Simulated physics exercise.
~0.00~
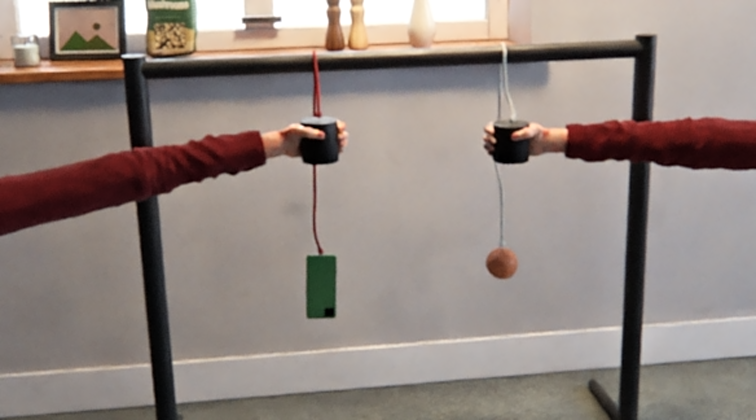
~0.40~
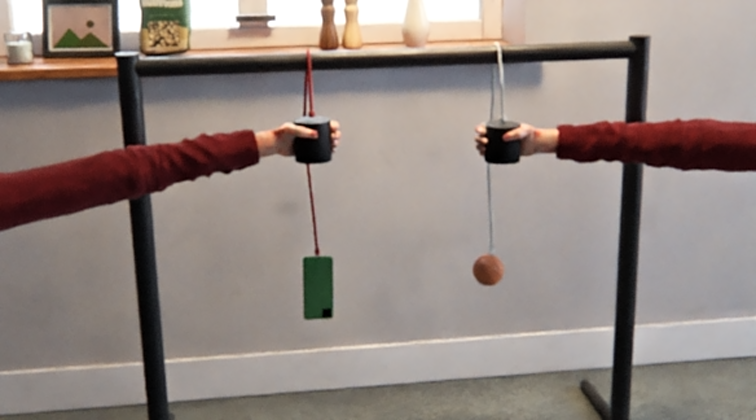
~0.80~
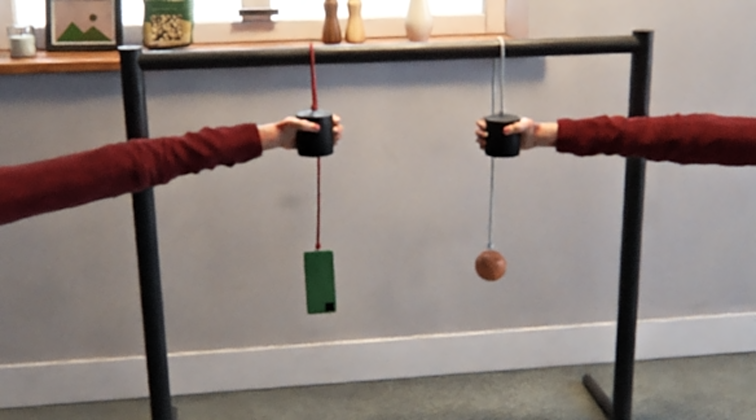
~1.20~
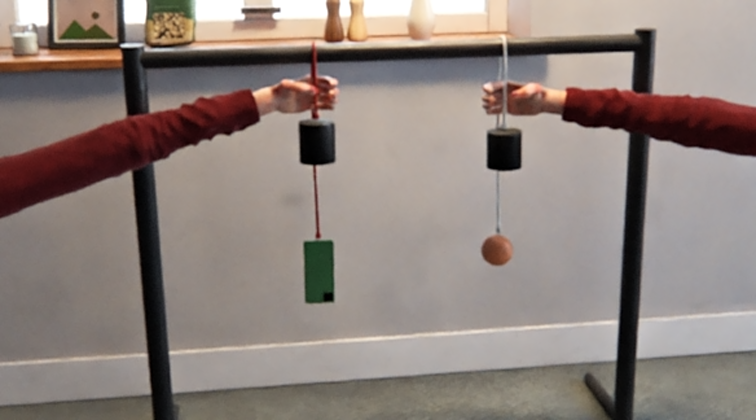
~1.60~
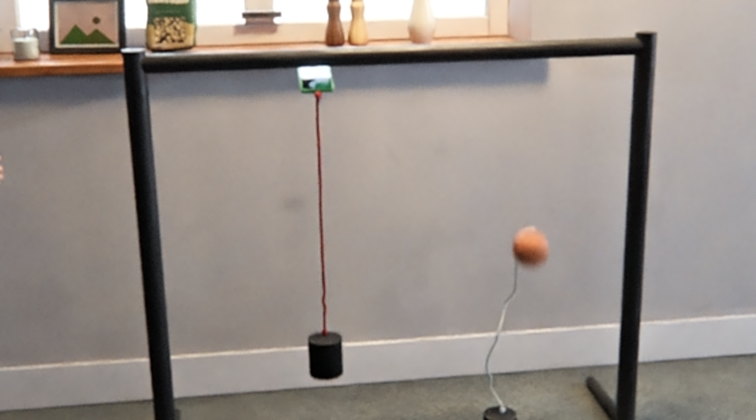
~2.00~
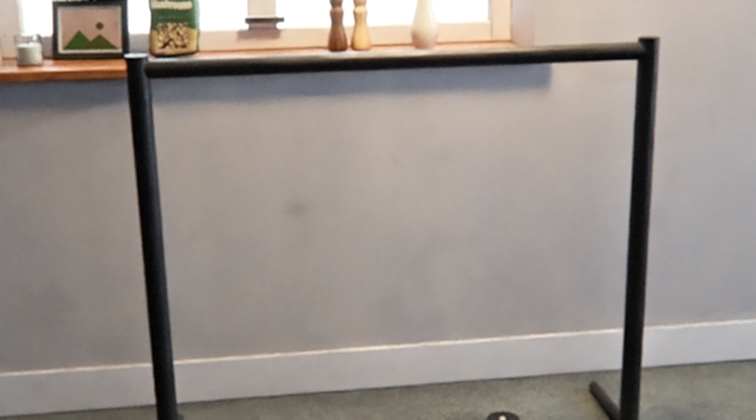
In this clip, two hands release black cylinders on cords looped over a rail; the left one drops as a green rectangular object rises to the rail, while the right one reaches the floor below an airborne orange ball, and finally the rail is bare.
